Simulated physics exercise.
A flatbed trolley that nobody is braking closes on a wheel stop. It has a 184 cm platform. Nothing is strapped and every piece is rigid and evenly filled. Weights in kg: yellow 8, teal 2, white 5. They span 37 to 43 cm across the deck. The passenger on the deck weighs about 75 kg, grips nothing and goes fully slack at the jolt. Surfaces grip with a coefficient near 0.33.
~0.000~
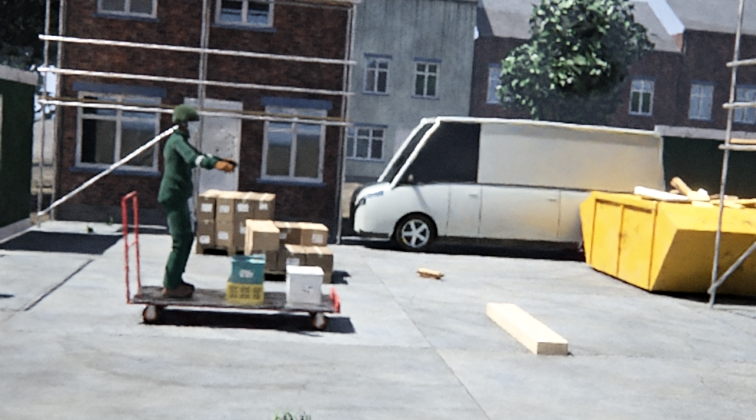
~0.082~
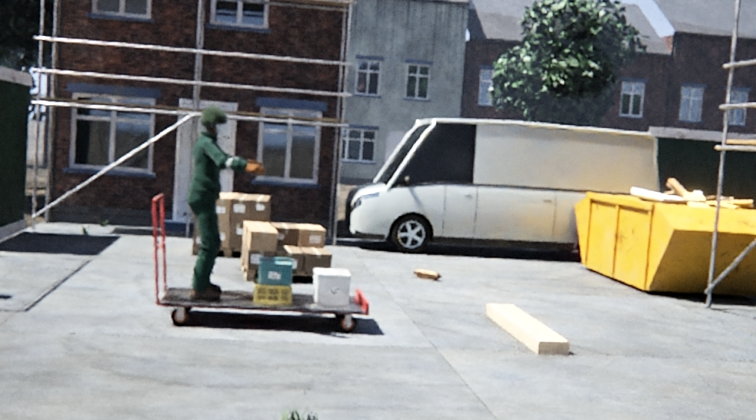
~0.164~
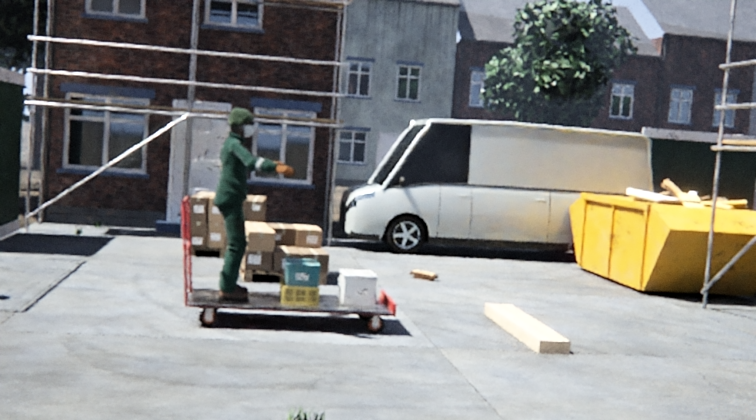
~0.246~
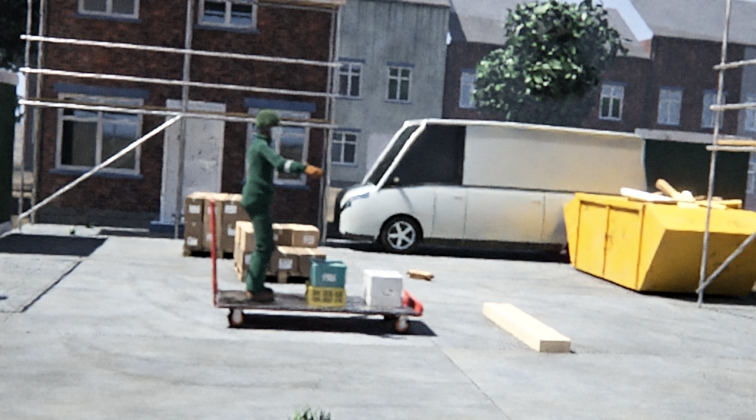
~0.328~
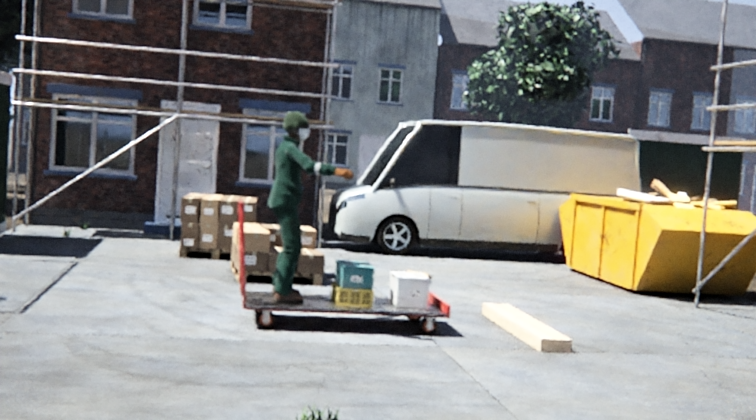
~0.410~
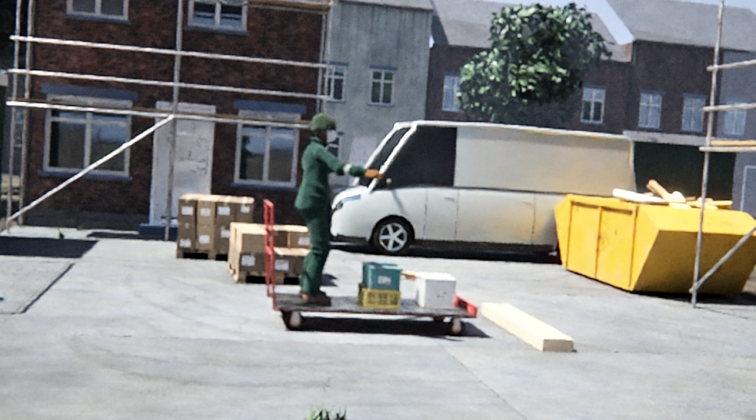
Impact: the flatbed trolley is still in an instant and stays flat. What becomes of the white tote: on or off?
In the end the white tote ends off the deck.
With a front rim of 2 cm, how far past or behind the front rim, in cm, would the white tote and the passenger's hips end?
In that case white 120 past, hips 50 past.
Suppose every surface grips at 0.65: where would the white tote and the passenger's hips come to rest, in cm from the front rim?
In that case white 10 behind, hips 50 past.
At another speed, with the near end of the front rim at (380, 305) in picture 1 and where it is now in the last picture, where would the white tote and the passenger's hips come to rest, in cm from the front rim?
In that case white 20 behind, hips 70 behind.
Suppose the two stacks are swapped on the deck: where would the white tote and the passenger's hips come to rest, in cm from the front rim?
Then white 60 behind, hips 20 past.
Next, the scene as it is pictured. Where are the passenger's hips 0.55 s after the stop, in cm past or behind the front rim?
About 40 cm behind the rim.
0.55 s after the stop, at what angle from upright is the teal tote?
It is tilted some 20°.
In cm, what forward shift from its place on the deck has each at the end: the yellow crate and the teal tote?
About: Yellow 45, teal 95.
Impact comes at 0.59 s.
After 0.84 s the white tote is 14 cm behind the rim, tilted 30°, near (508, 288) in the last picture's view.
After 1.14 s the white tote is 5 cm past the rim, tilted 85°, near (526, 285) in the last picture's view.
After 1.59 s the white tote is 34 cm past the rim, tilted 145°, near (552, 311) in the last picture's view.
When all is still (3.8 s), past the rim, teal tote, white tote and the passenger's hips; behind it, yellow crate.
